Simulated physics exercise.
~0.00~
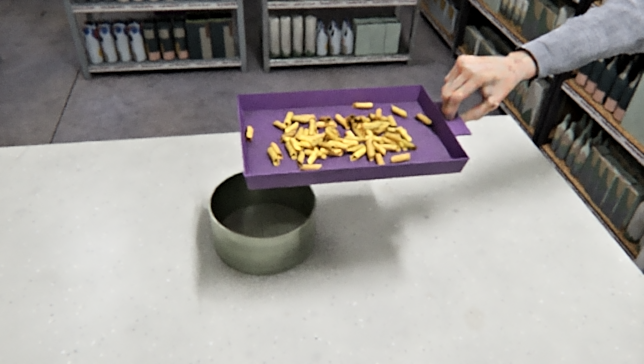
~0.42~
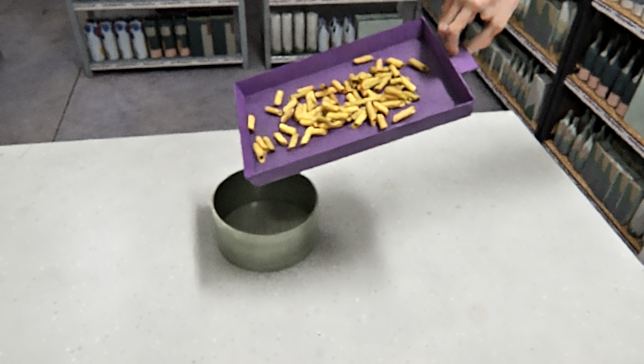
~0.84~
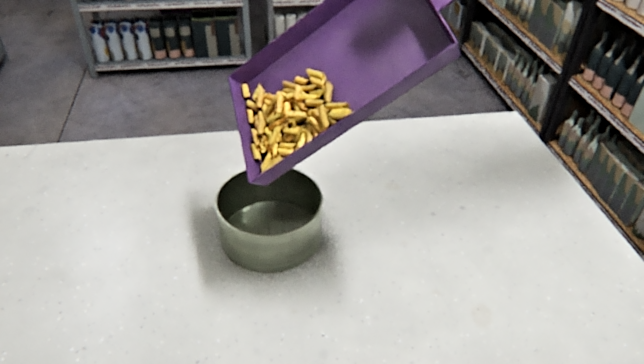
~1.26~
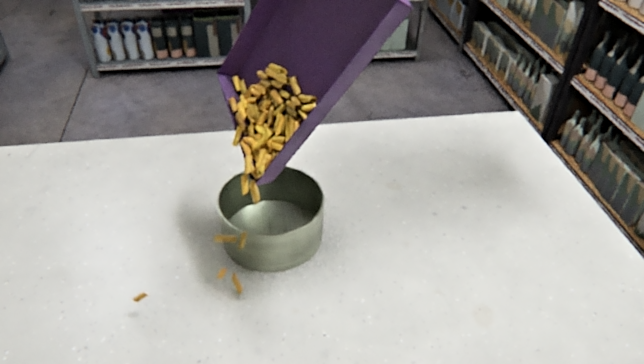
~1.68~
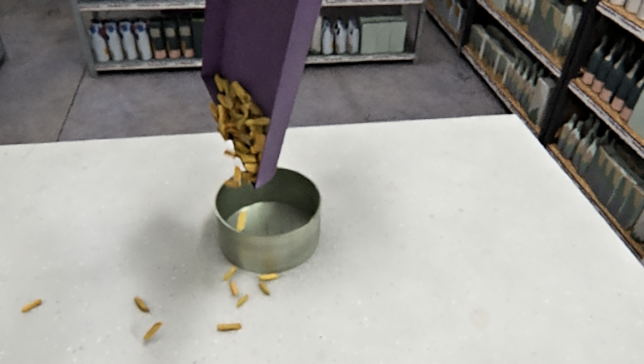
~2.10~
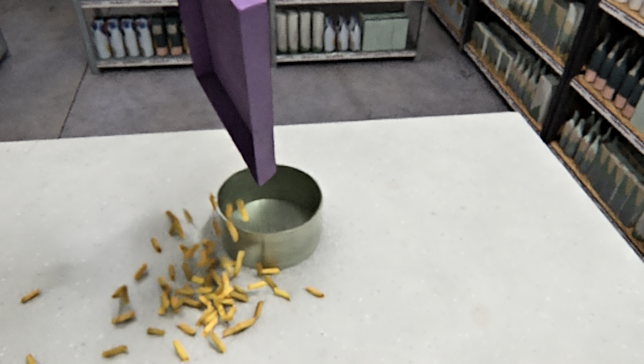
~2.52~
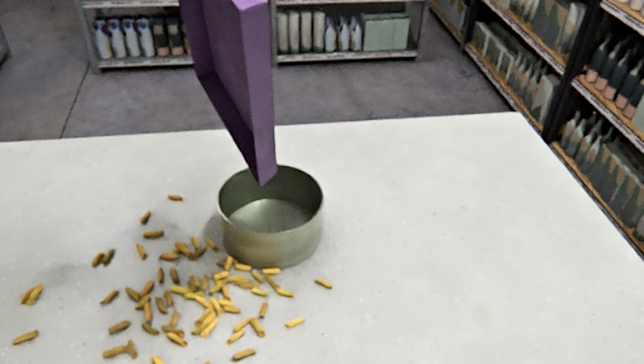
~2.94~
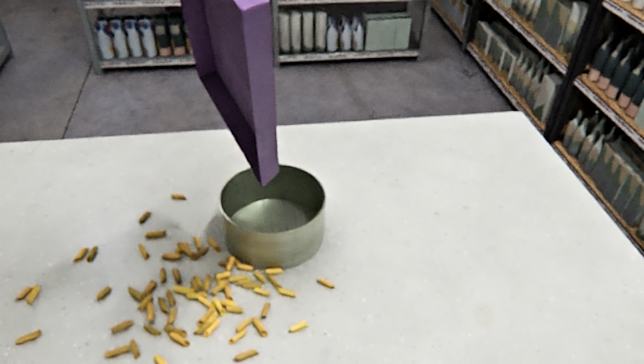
Purple tray tipped by a hand, spilling dry pasta beside a metal pot and leaving the pieces scattered across the white table.
